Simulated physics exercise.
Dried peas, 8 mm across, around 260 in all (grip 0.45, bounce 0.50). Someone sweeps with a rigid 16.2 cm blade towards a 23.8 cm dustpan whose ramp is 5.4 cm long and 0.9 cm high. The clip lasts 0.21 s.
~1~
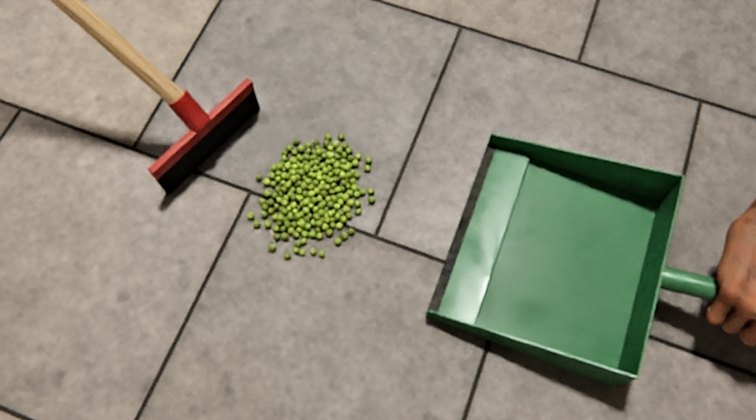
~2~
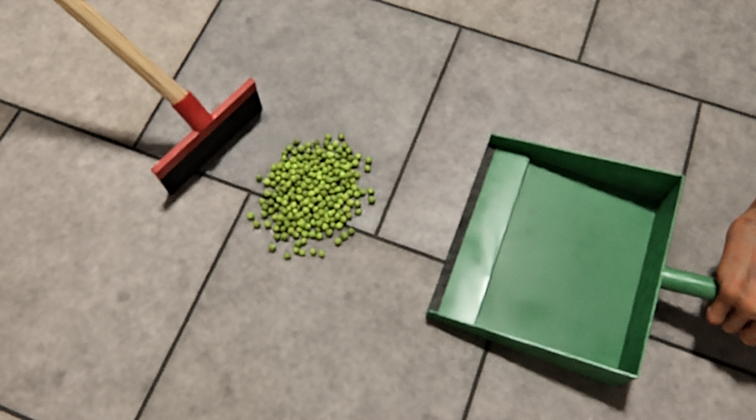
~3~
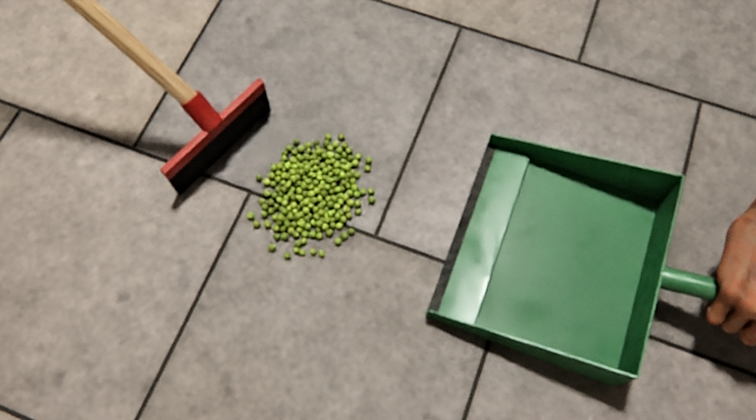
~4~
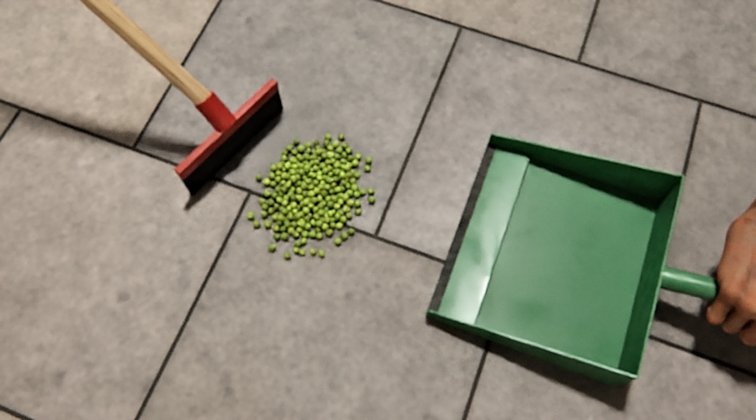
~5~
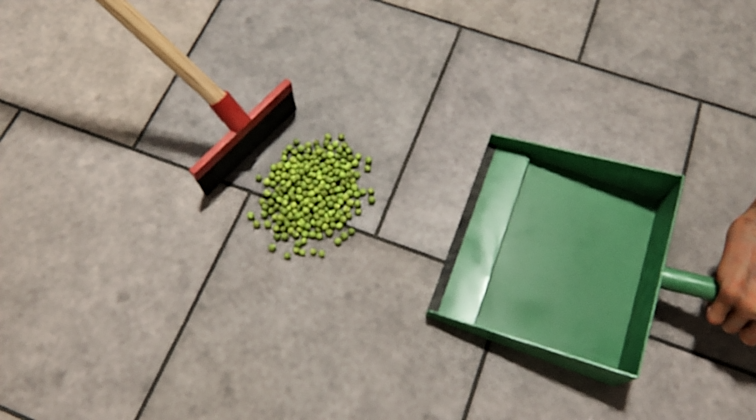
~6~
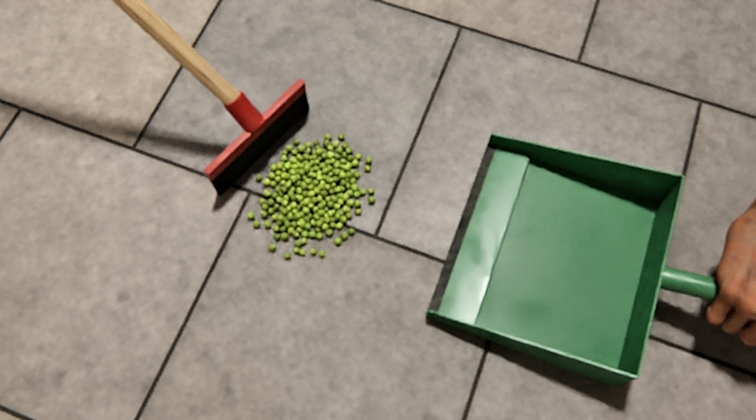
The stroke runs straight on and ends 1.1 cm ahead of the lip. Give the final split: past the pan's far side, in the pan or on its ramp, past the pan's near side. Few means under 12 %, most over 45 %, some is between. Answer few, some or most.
Far side: Few, pan: Few, near side: Few.
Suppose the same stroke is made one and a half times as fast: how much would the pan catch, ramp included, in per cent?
It would be near 5 per cent.
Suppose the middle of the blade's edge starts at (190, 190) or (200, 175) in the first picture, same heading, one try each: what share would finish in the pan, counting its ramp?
Some 5 and 5 per cent.
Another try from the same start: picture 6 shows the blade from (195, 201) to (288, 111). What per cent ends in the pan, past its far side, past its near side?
Pan 25, far 0, near 25.
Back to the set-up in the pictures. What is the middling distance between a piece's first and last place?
About 6 cm.
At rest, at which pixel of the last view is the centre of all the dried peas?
Around (368, 221).
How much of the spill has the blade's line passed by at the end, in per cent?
About 55 per cent.
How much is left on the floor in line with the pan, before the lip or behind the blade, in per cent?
Roughly 100 per cent.
Then, 0.28 s after the last picture, middle of the blade 15 cm from the lip; 0 % over the lip, far side 0 %, near side 0 %.
Then, 0.47 s after the last picture, middle of the blade 8 cm from the lip; 0 % over the lip, far side 0 %, near side 0 %.
Then, 0.78 s after the last picture, middle of the blade 4 cm from the lip; 0 % over the lip, far side 0 %, near side 0 %.
In the end, far side 0 %, pan 0 %, near side 0 %, in front of the lip or behind the blade 100 %.
